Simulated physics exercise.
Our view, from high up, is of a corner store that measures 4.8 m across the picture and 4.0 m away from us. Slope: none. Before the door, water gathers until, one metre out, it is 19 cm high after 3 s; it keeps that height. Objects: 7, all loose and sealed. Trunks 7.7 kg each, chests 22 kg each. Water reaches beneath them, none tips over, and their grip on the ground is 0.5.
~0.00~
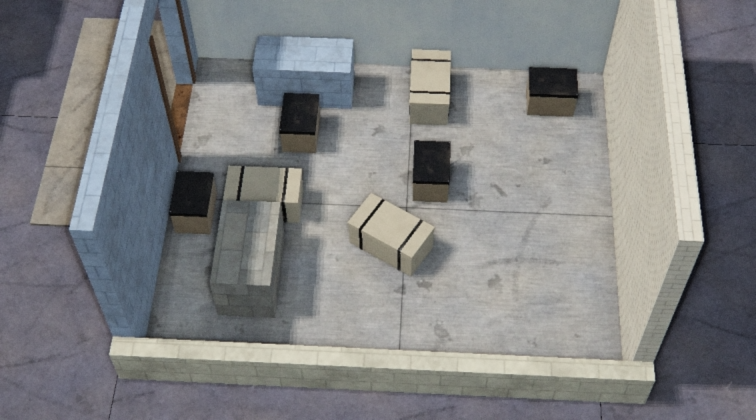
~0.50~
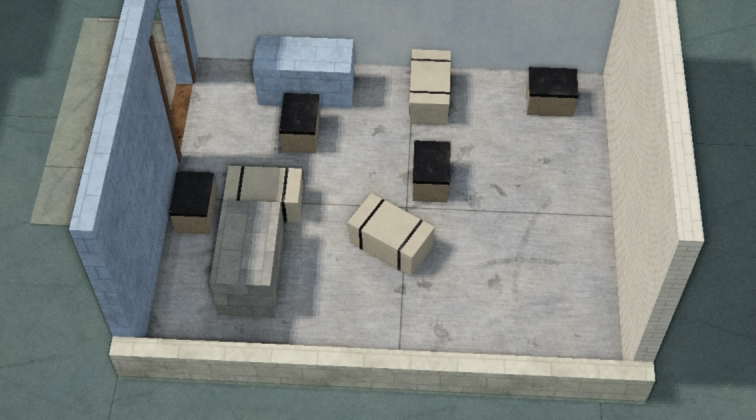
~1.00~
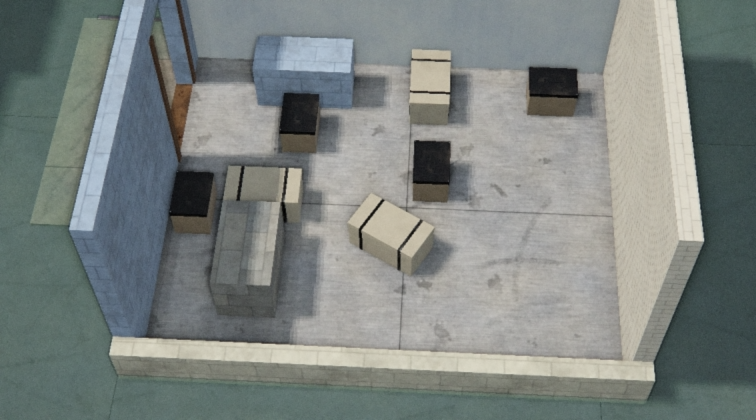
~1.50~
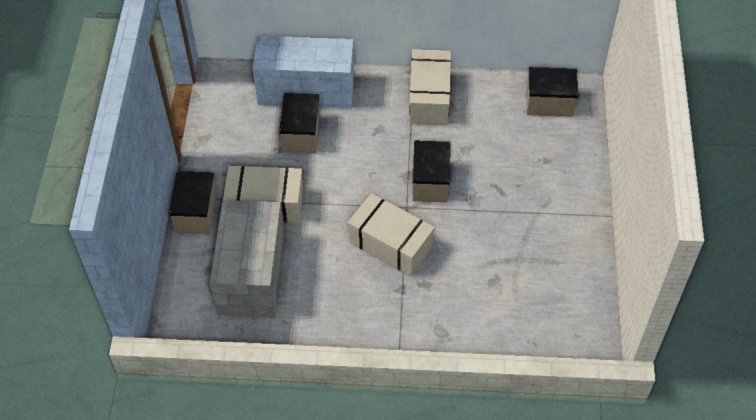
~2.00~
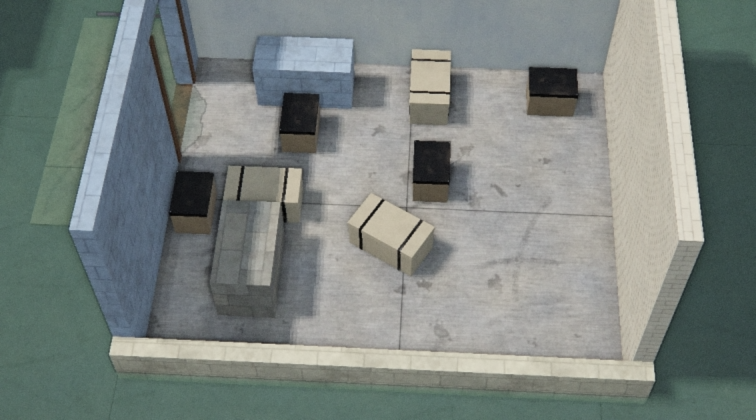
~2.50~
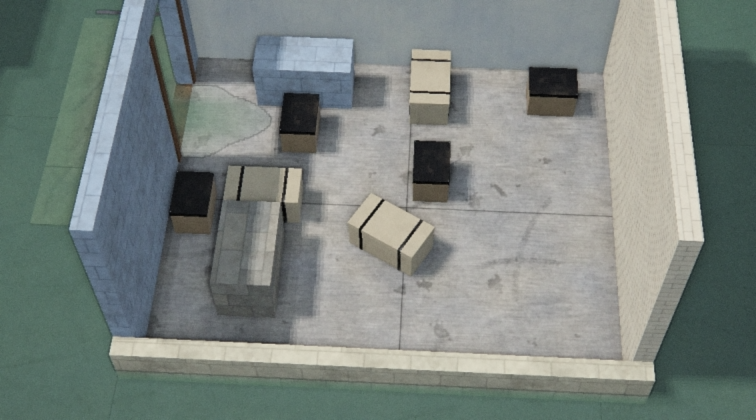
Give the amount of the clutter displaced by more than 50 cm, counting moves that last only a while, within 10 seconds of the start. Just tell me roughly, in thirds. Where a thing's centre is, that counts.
Roughly one to two thirds.
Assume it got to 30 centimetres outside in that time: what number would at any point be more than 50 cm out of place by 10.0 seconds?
You'd get 4 in that case.
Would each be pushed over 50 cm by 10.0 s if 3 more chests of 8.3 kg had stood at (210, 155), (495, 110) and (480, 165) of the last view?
One: Beyond it. Two: Within it. Three: Within it.
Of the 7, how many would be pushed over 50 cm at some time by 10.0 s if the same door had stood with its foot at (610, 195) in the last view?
2.
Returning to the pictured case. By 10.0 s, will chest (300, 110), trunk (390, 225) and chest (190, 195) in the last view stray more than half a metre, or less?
One by one in that order: Above; above; below.
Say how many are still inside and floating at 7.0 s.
2.
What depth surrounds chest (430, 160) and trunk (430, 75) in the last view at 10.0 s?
Close to 2 and 5 centimetres.
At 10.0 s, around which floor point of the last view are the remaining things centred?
Close to (412, 189).
After 3.5 s 0 of 7 are over 50 cm from their spots; 0 afloat.
After 4.5 s 0 of 7 are over 50 cm from their spots; 0 afloat.
After 7.0 s 3 of 7 are over 50 cm from their spots; 2 afloat.
After 10.0 s 3 of 7 are over 50 cm from their spots, and 3 have been at some point; 2 afloat.
